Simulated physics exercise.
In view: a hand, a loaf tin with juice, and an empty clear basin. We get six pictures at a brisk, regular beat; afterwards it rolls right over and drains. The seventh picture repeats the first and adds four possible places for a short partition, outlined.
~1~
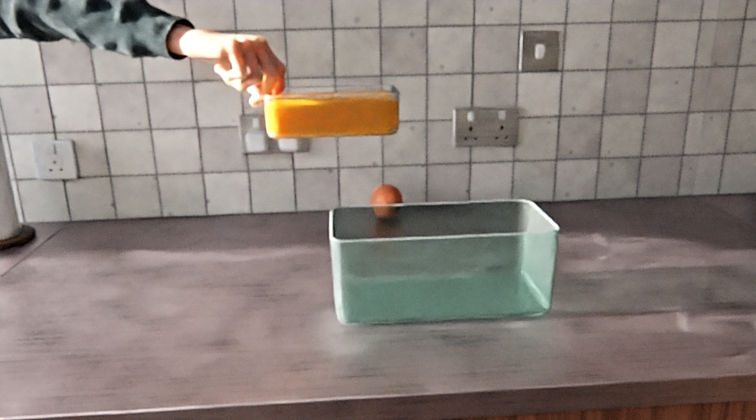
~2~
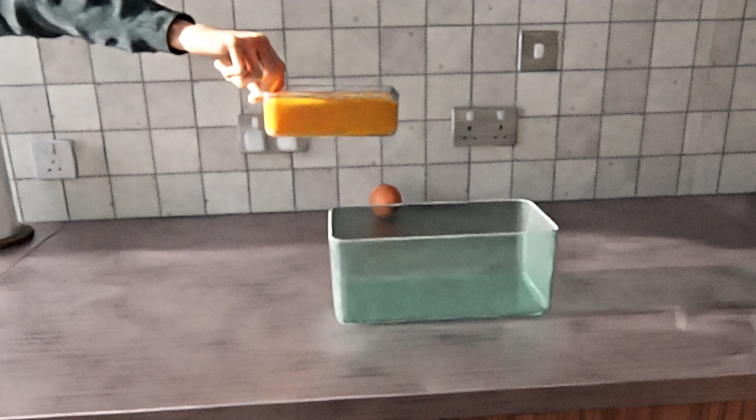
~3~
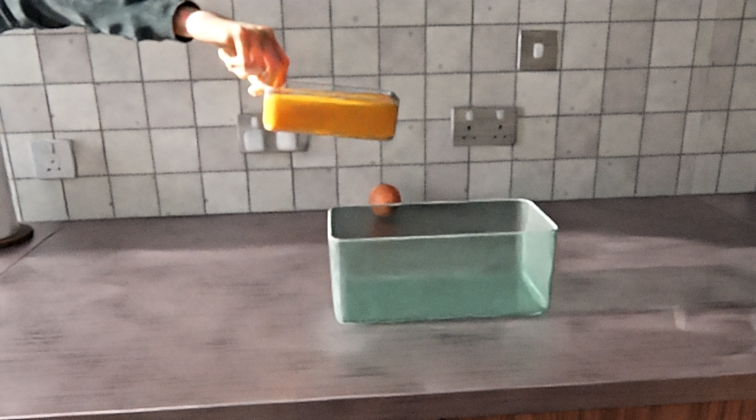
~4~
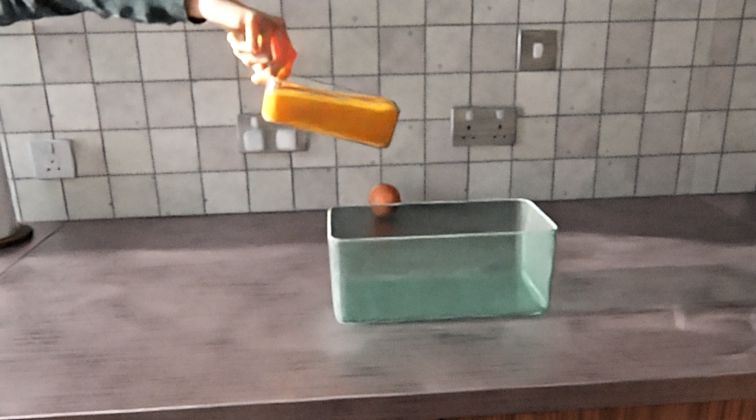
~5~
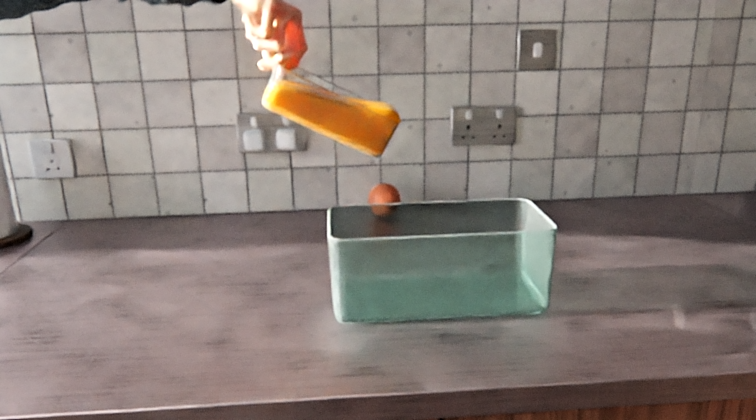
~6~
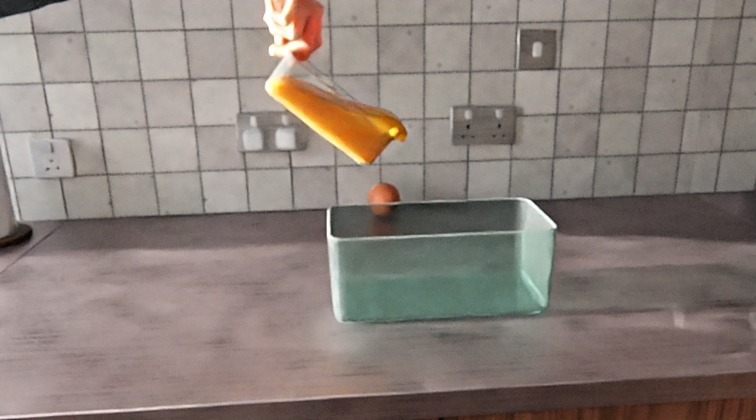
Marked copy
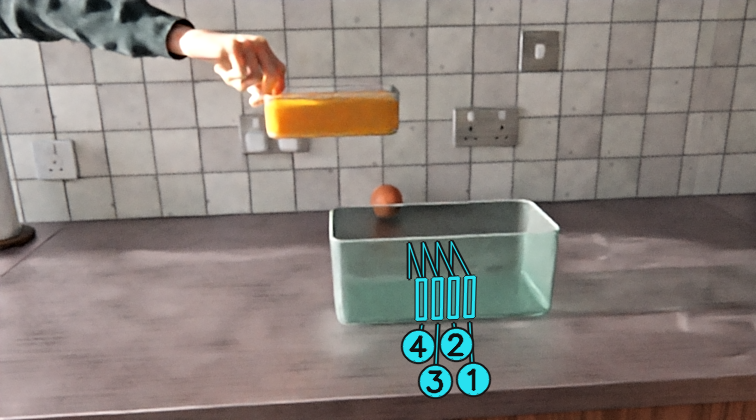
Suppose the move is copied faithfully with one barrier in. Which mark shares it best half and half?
Go for 3.
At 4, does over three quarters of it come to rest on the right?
No, it does not.
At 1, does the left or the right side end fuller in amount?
More ends on the left.
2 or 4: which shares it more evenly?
4.
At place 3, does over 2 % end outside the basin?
Yes.
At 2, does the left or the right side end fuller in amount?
The left side.
On the marked copy, 1 at (469, 322); 2 at (453, 323); 3 at (437, 324); 4 at (421, 325).
For place 1, about 84 % ends left of the wall and 7 % right of it; 9 % is lost outside.
For place 2, about 77 % ends left of the wall and 9 % right of it; 14 % is lost outside.
For place 3, about 52 % ends left of the wall and 42 % right of it; 6 % is lost outside.
For place 4, about 28 % ends left of the wall and 65 % right of it; 7 % is lost outside.
